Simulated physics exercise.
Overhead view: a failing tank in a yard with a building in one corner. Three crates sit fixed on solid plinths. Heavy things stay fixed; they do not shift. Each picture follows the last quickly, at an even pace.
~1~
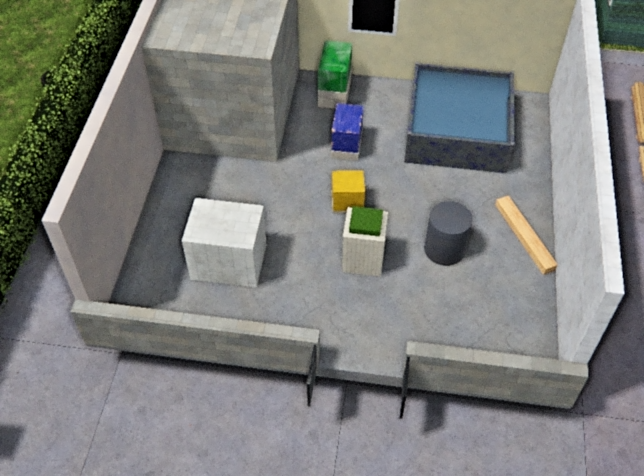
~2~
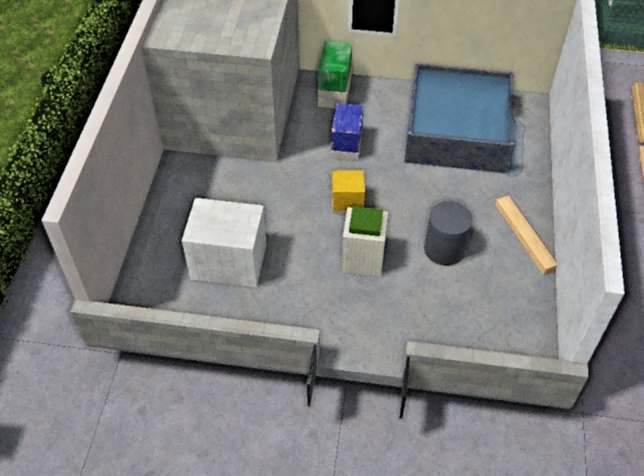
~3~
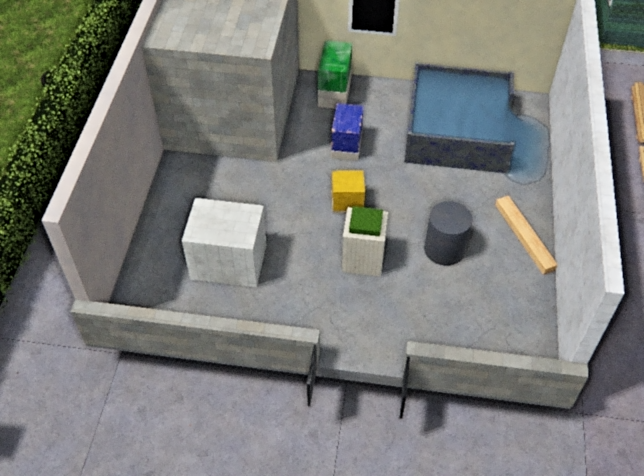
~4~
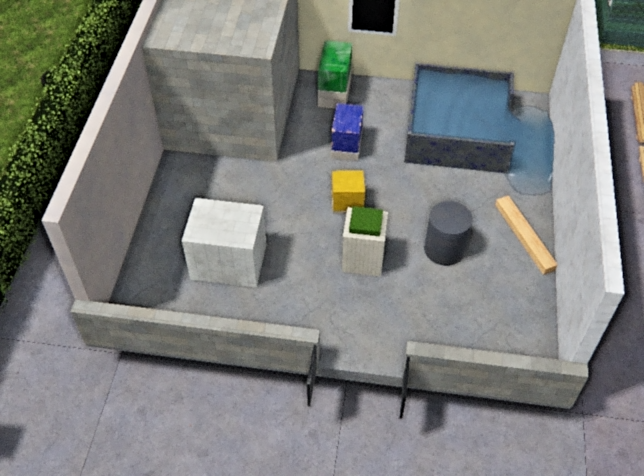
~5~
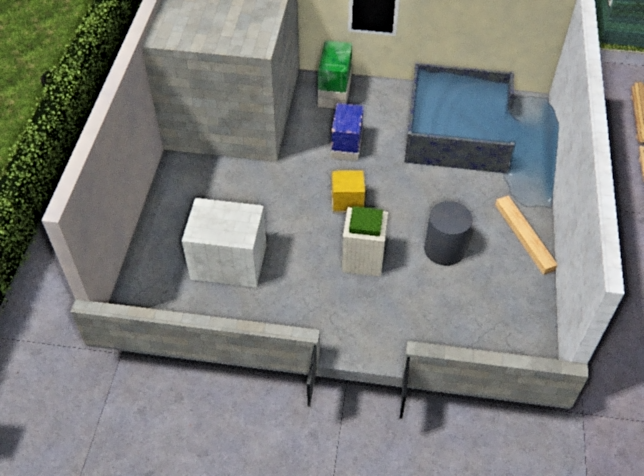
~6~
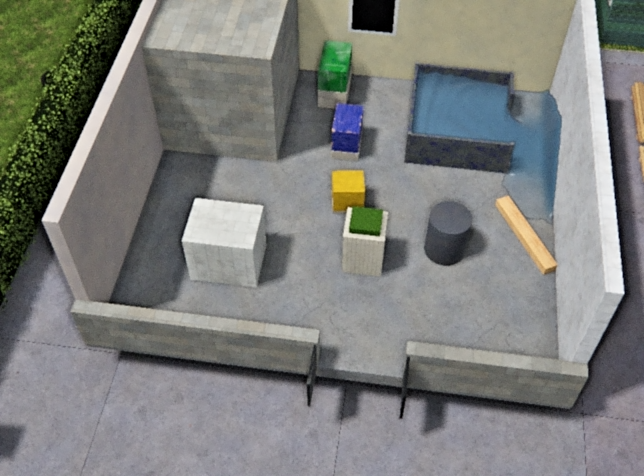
A tank in a walled yard leaks water from its right side across the ground.
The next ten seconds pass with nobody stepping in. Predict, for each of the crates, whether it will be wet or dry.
Result: The blue crate is going to stay clear of the water; the yellow crate is going to be reached by the water; the green crate is going to stay clear of the water.
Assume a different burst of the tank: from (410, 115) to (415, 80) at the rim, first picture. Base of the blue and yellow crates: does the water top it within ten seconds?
As it turns out, the blue crate gets overtopped, and the yellow crate gets overtopped.
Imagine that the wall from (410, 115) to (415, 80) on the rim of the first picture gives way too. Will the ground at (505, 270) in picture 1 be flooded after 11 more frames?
Untouched.
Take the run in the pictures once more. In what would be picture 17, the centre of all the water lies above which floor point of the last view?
About (489, 153).
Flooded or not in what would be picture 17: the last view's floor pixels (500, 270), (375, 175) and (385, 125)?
Going through them in order, I'd say drenched, clear and clear.
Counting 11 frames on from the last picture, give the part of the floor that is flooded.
About 25 per cent.
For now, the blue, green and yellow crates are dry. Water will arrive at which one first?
The green one comes first.
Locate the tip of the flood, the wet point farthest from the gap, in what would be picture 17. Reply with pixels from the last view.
The front's farthest point is close to (549, 383).
A moment on, water covers 10 % of the floor; the blue crate not reached, the yellow crate not reached, the green crate not reached.
Next, water covers 25 % of the floor; the blue crate not reached, the yellow crate not reached, the green crate water round its plinth.
Then, water covers 40 % of the floor; the blue crate water round its plinth, the yellow crate water round its plinth, the green crate water round its plinth.
Later, water covers 80 % of the floor; the blue crate water round its plinth, the yellow crate water round its plinth, the green crate water round its plinth.
In the end, water covers 95 % of the floor; the blue crate stayed above the water, the yellow crate was topped, the green crate stayed above the water.
